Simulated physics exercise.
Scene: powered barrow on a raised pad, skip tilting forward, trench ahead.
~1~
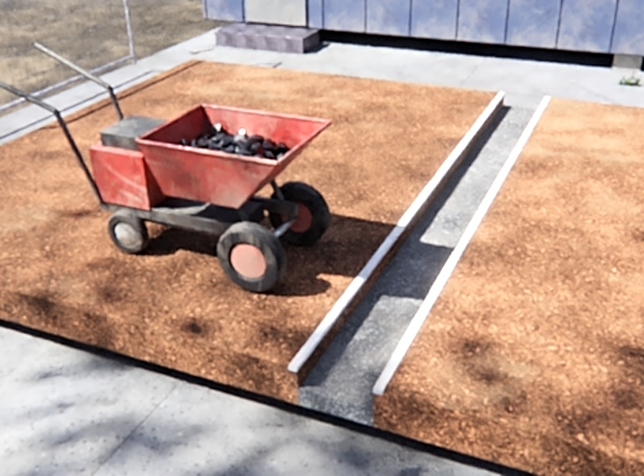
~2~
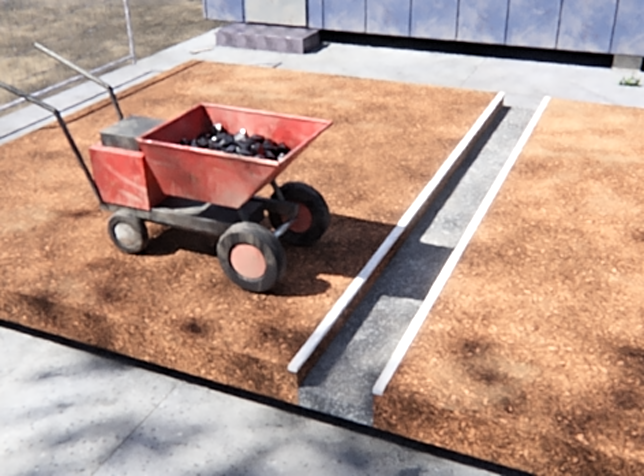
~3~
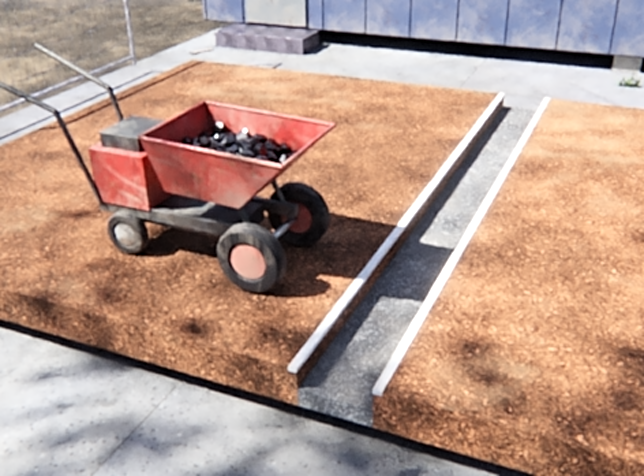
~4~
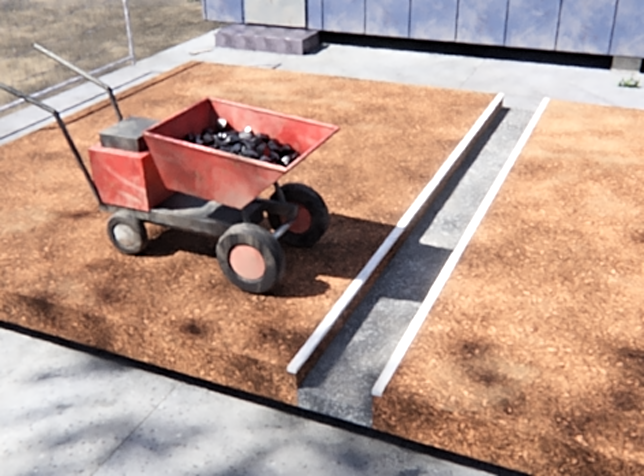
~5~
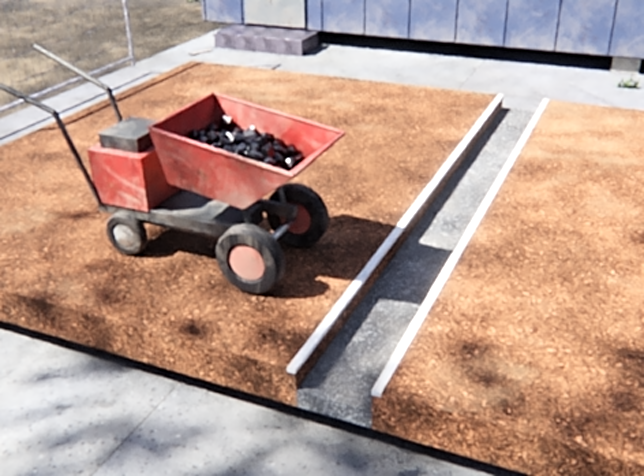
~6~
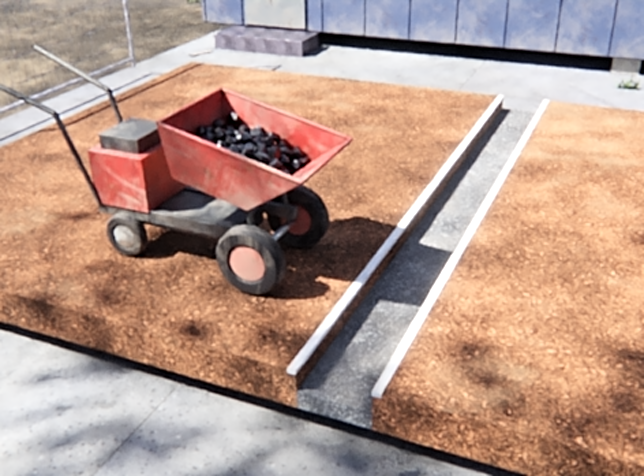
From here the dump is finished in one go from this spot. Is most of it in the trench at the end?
The trench will hold the main part of the load.
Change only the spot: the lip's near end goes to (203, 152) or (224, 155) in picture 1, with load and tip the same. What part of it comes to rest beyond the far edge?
The first position yields around 0 per cent; the second yields around 0 per cent.
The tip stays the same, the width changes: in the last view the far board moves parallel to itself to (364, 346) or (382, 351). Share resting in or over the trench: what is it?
The first try comes to close to 40 per cent, the next to 70 per cent.
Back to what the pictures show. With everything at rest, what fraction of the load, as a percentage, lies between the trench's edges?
Roughly 90 %.
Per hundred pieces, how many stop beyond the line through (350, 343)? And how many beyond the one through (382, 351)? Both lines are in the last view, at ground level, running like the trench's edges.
Roughly 70 and 30 %.
Shortly afterwards, skip tipped steeply; the whole lot in the skip.
Next, skip tipped right over; all but a few in the skip; a little in or heaped over the trench.
Some moments later, skip tipped right over; a little in the skip; the bulk in or heaped over the trench; a little beyond it.
In the end, skip tipped right over; the bulk in or heaped over the trench; a little beyond it.
